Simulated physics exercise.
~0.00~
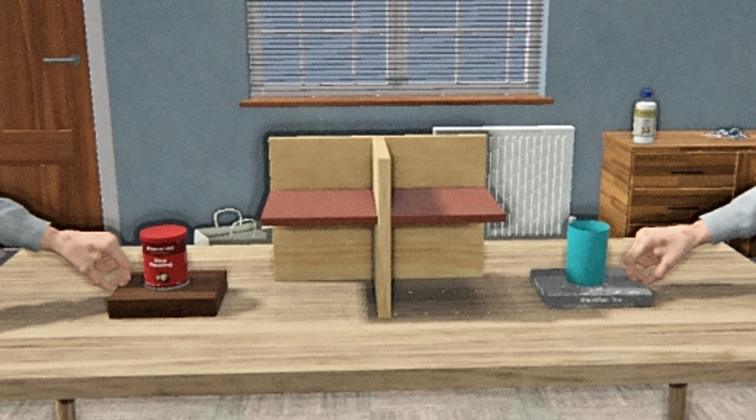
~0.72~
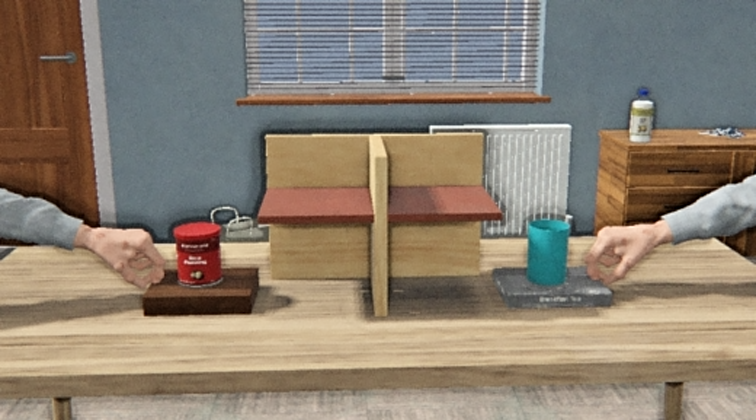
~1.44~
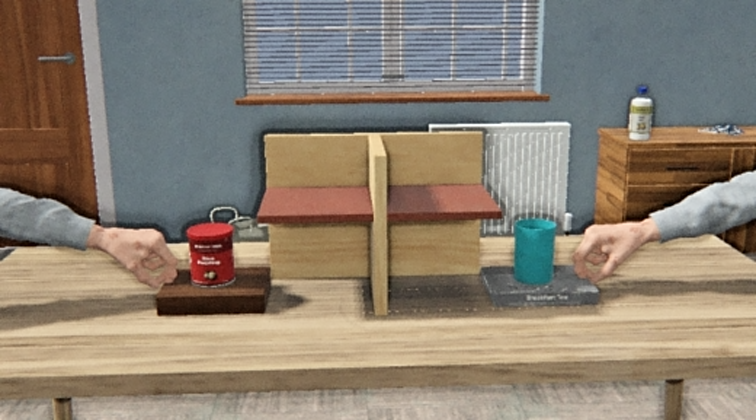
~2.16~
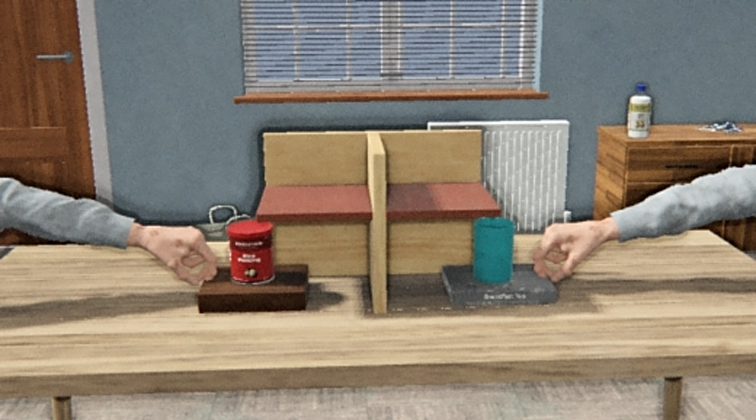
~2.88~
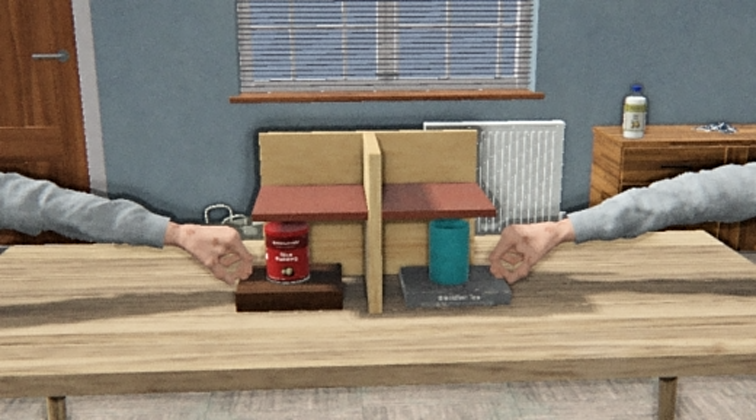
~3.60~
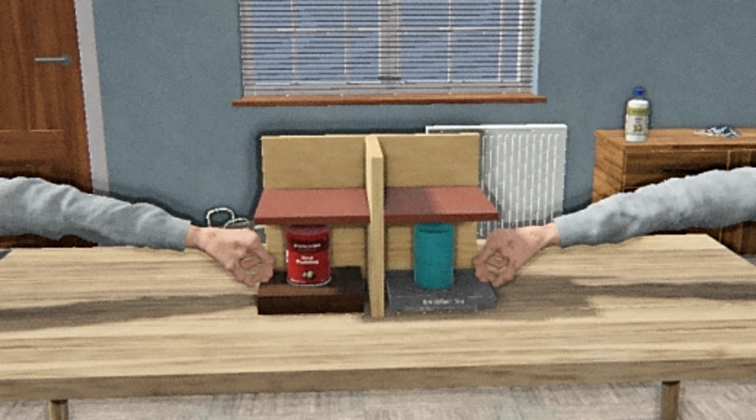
On a wooden table in a blue-walled room, two hands steadily pushed a red pot on a brown board rightward and a turquoise beaker on a grey packet leftward, until both stood upright beneath the rack's reddish shelves without touching them.
